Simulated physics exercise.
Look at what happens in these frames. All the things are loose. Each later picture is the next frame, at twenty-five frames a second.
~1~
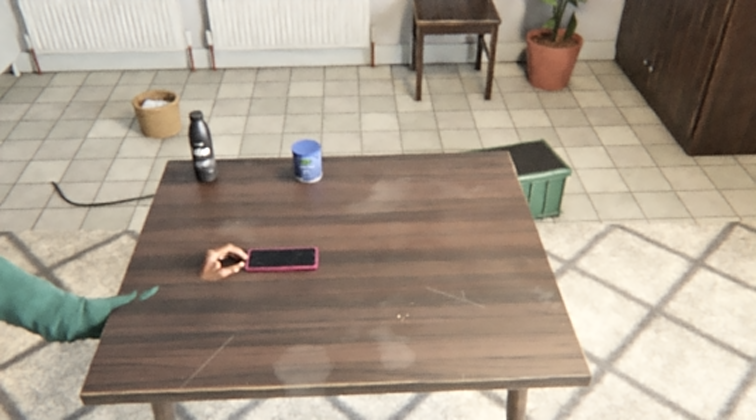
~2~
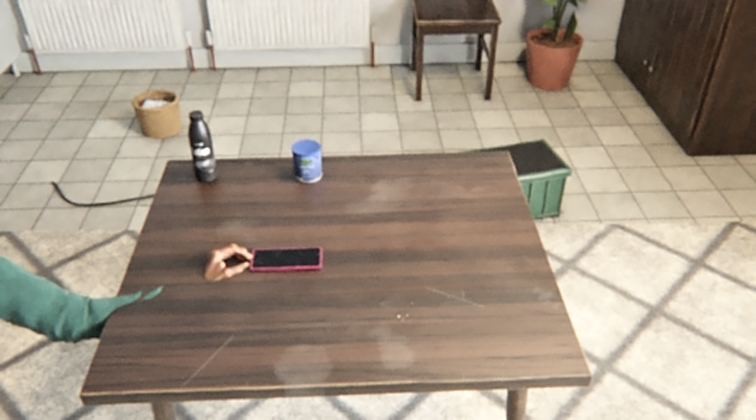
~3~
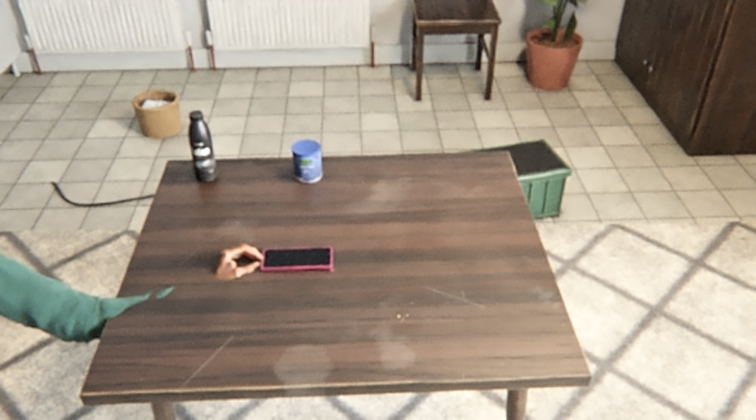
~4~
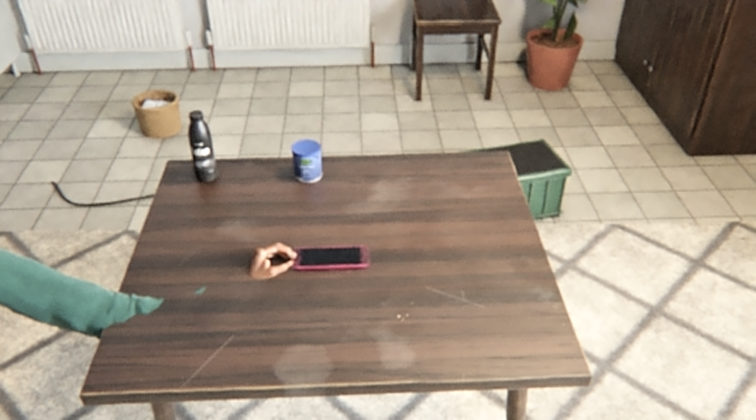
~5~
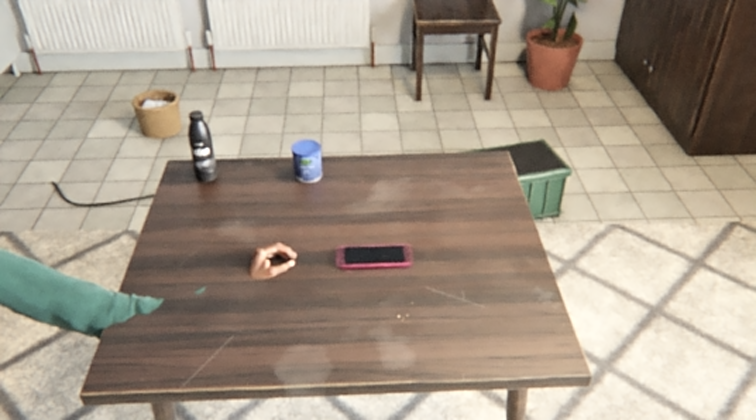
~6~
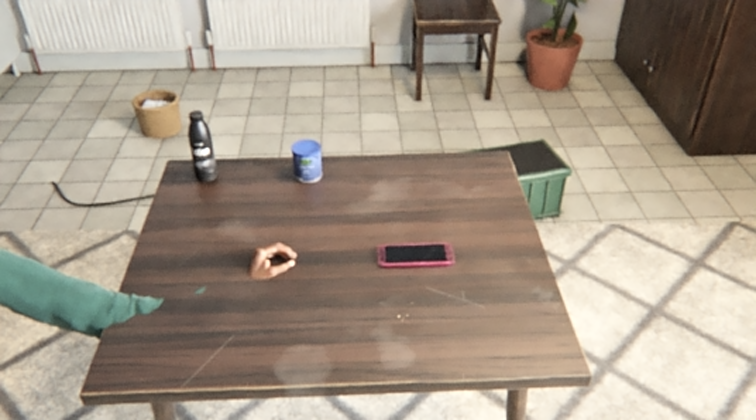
A pink phone slides right across a wooden table as a hand pushes it, then stops moving.
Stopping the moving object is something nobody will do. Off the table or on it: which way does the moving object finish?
Off the table.
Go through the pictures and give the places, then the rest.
Under the hand; pink phone (282, 259), in the first picture.
Under the hand; pink phone (287, 259), in the second picture.
Under the hand; pink phone (297, 259), in the third picture.
Pink phone (331, 258), in the fourth picture.
Pink phone (374, 257) slid about its own width, in the fifth picture.
Pink phone (416, 255) slid about its own width, in the sixth picture.
Then, 0.20 s after the last picture, pink phone now off the table.
Then, 0.40 s after the last picture, things are still on the move.
Then, 0.60 s after the last picture, as before.
By the end, off the table, pink phone.
